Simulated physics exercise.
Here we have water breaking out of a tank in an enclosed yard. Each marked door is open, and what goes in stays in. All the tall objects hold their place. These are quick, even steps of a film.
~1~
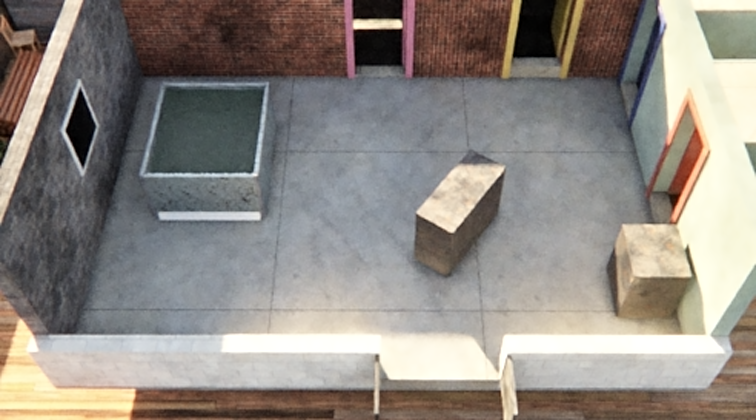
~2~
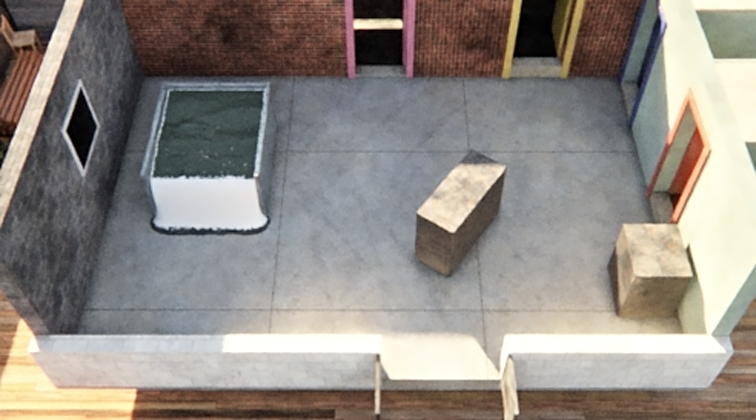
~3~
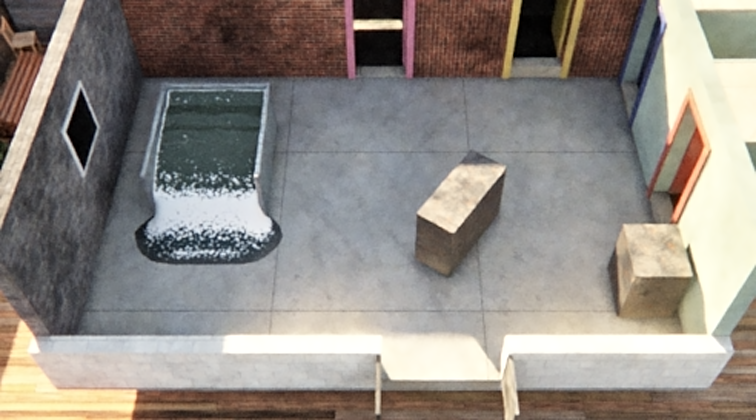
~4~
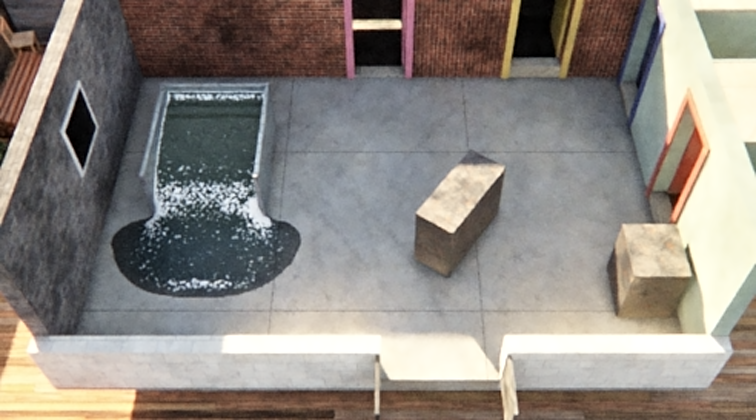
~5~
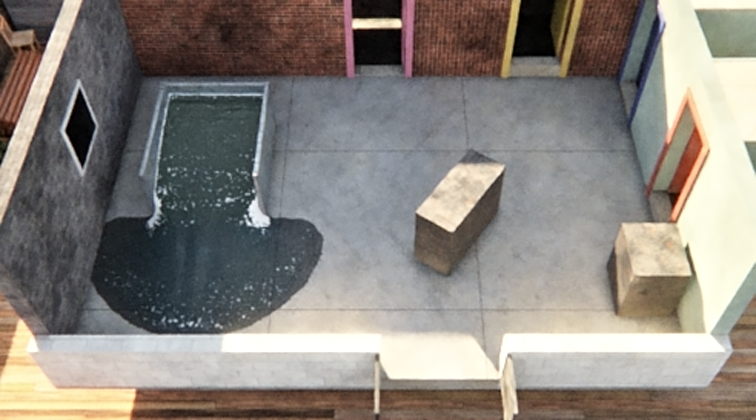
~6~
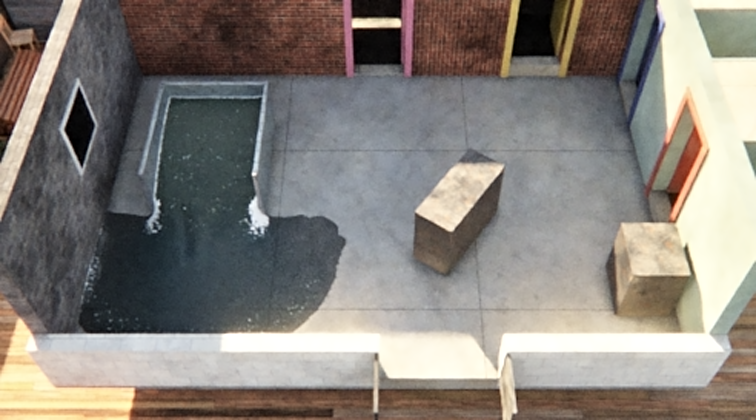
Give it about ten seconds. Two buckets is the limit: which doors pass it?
The red door admits no more than that; the blue door admits no more than that; the yellow door admits no more than that; the pink door admits no more than that.
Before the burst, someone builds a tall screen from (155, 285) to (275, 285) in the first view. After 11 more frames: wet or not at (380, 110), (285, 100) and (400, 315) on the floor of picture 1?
One after the other: Clear, clear, under water.
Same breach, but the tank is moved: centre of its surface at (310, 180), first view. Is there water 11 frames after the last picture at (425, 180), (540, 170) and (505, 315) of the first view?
In turn: Clear, no water, awash.
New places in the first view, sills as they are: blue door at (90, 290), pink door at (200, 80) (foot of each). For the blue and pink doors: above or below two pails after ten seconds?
Then: The blue one is over; the pink one passes that mark.
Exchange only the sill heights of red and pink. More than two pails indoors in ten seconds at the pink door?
Then: The pink one takes less.
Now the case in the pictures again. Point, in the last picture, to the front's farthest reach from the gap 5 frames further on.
Near (399, 361).
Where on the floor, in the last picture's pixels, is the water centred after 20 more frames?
Near (262, 270).
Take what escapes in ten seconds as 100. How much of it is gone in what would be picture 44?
Close to 55 %.
A moment on, water covers 20 % of the floor; the red door not reached, the blue door not reached, the yellow door not reached, the pink door not reached.
Next, water covers 25 % of the floor; the red door not reached, the blue door not reached, the yellow door not reached, the pink door not reached.
Then, water covers 45 % of the floor; the red door not reached, the blue door not reached, the yellow door not reached, the pink door not reached.
Later, water covers 75 % of the floor; the red door wet at the sill, nothing in, the blue door wet at the sill, nothing in, the yellow door not reached, the pink door not reached.
In the end, water covers 95 % of the floor; the red door wet at the sill, nothing in, the blue door wet at the sill, nothing in, the yellow door wet at the sill, nothing in, the pink door wet at the sill, nothing in.
